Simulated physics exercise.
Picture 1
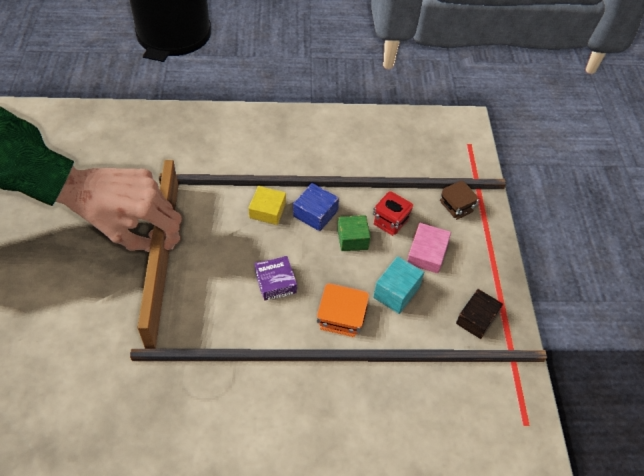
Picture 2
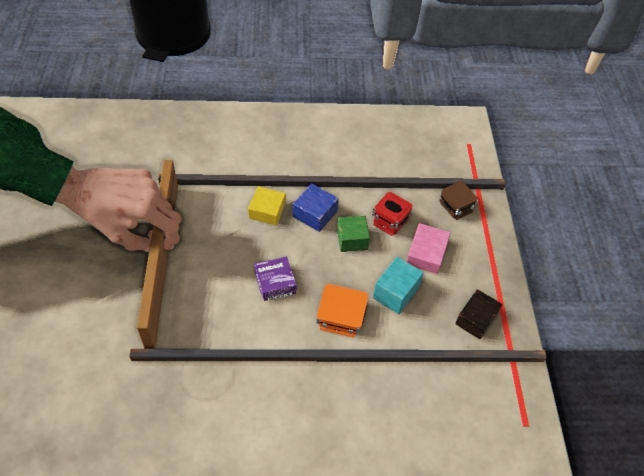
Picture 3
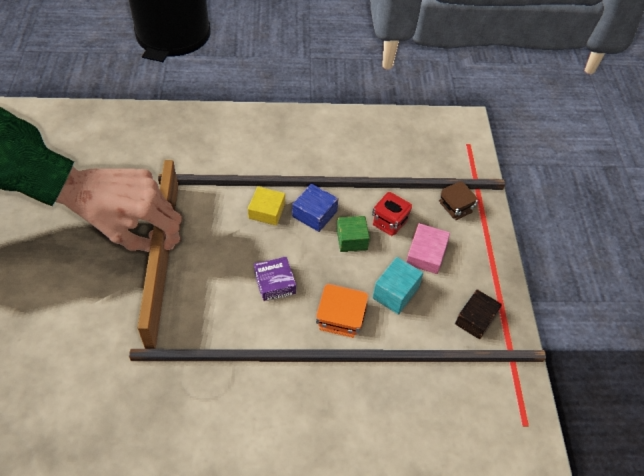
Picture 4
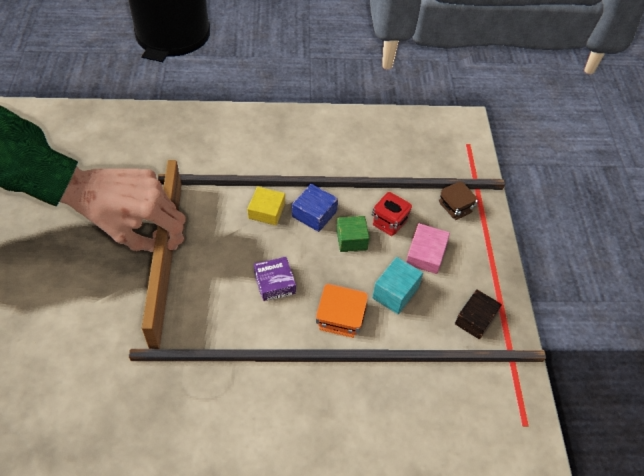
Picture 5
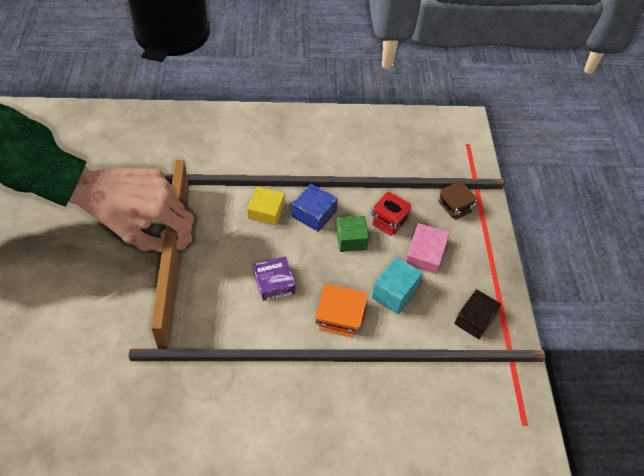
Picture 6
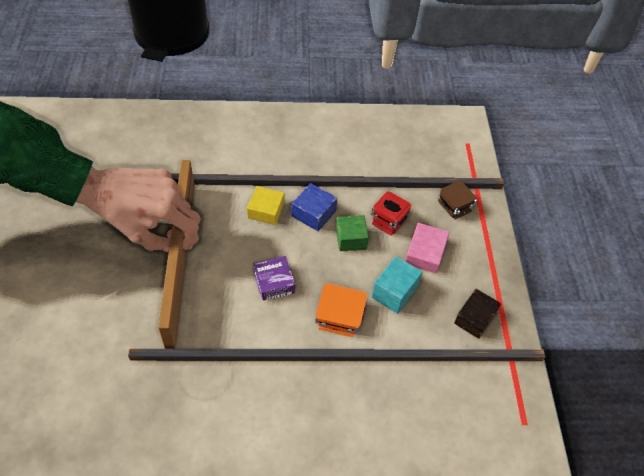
A hand in a green sleeve grips a wooden board at the left of a pale tabletop, seen from above, with blue-grey carpet and a grey sofa's edge beyond. Between two dark rails lie yellow, blue, green, red, pink, teal, orange and purple blocks and boxes, with brown and black ones near a red line at right. The board holds still, then slides slightly rightward, touching nothing, while the objects and view stay essentially still.
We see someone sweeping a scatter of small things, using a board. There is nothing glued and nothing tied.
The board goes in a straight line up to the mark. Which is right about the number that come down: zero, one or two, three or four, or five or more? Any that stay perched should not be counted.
The right one is five or more.
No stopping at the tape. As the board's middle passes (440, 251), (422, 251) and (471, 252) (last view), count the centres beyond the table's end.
Place by place: 0, 0 and 2.
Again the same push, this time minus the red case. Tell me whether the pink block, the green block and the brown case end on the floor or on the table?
So: The pink block goes down, the green block does not drop, the brown case goes down.
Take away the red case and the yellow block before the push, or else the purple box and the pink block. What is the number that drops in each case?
The number fallen is 4, and in the other try 4.
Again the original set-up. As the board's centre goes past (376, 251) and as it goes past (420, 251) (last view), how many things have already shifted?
First 8, then 10.
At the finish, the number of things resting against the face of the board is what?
Number: 4.
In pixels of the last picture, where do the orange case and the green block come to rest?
In the last picture the first middle sits at (529, 329) and the other at (503, 236).
Soon after, none off yet; black block at rest near (478, 313); brown case at rest near (456, 201); pink block at rest near (427, 248).
After that, none off yet; black block at rest near (478, 313); brown case at rest near (456, 201); pink block displaced a little near (438, 254).
And then, none off yet; black block displaced about its own width near (521, 328); brown case displaced well along near (512, 204); pink block displaced about its own width near (489, 254).
In the end, the number that fall off is five or more; gone, blue block, turquoise block, red case, pink block, brown case and black block.
